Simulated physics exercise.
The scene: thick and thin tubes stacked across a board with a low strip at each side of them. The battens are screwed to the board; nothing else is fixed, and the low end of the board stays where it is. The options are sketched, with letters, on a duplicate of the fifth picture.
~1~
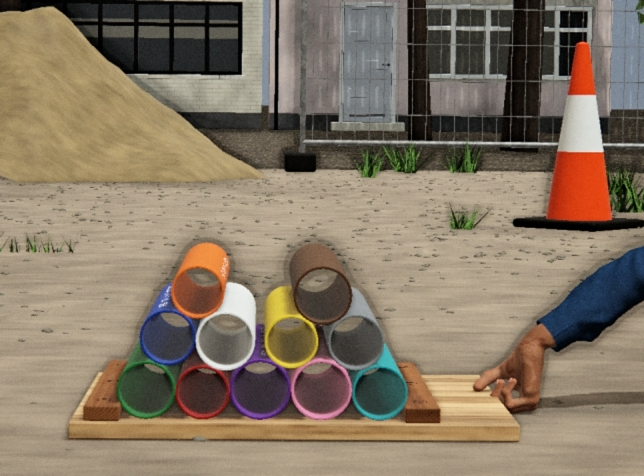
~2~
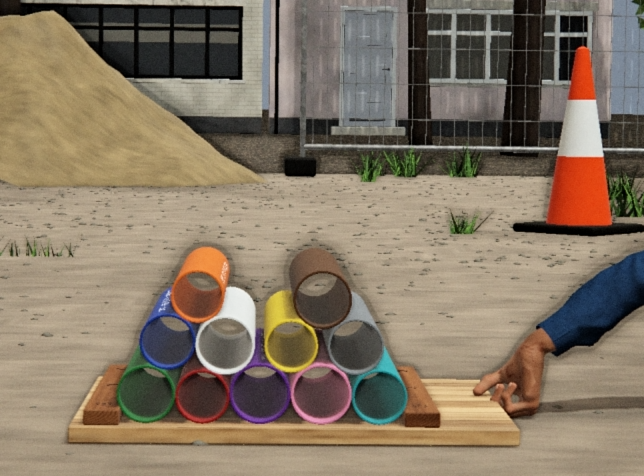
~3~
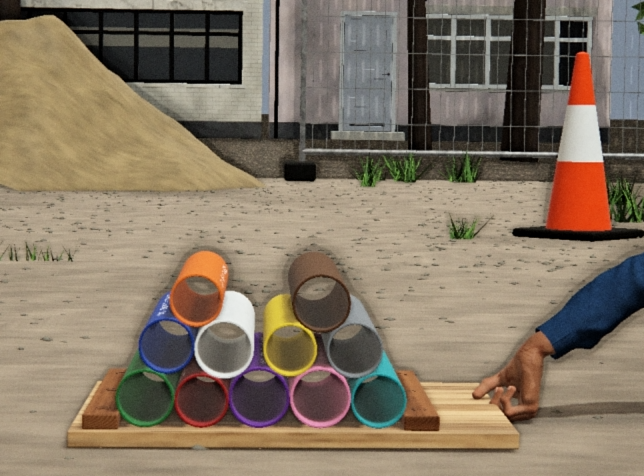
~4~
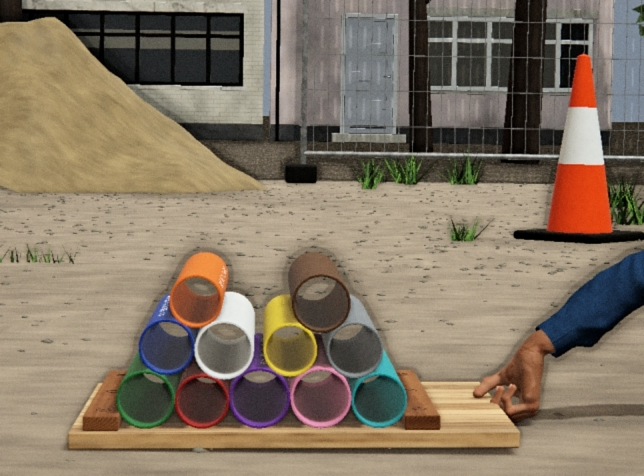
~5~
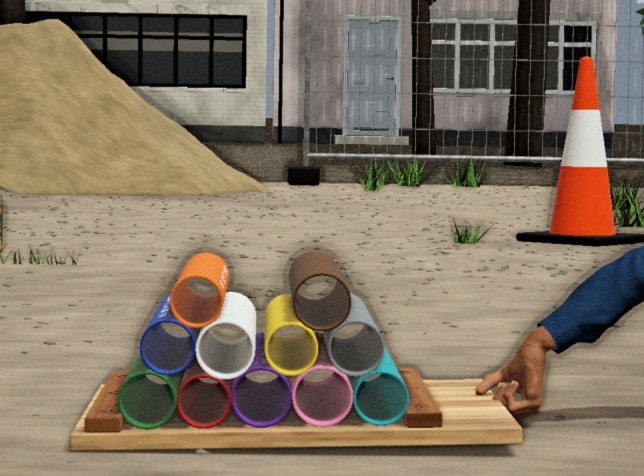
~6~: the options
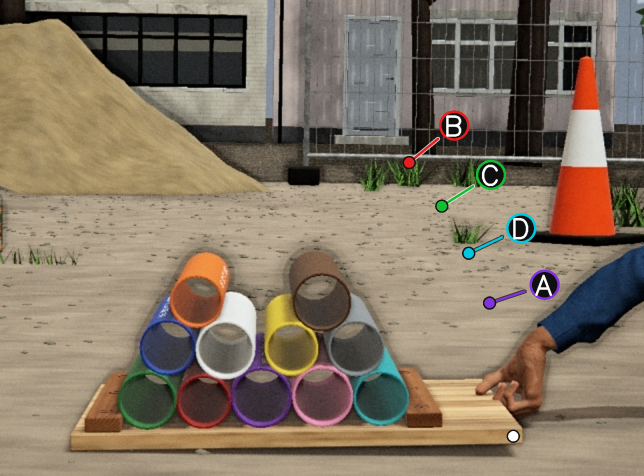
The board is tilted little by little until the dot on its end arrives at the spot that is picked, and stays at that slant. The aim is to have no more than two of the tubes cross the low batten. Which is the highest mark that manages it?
Lift it to A and no more.
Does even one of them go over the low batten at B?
Yes, at B.
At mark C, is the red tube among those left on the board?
No, with C.
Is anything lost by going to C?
Yes, at C.
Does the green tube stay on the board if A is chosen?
Yes.
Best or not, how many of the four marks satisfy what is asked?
One of them.
On the marked copy, A at (489, 303); B at (409, 163); C at (441, 206); D at (469, 253); the white dot at (513, 436).
With A. Early on, board at 14°.
Further on, board at 19°.
At the end, board at 19°, none over the low batten.
As for the rest, B seven over the low batten; C eleven over the low batten; D three over the low batten (white, blue, orange).
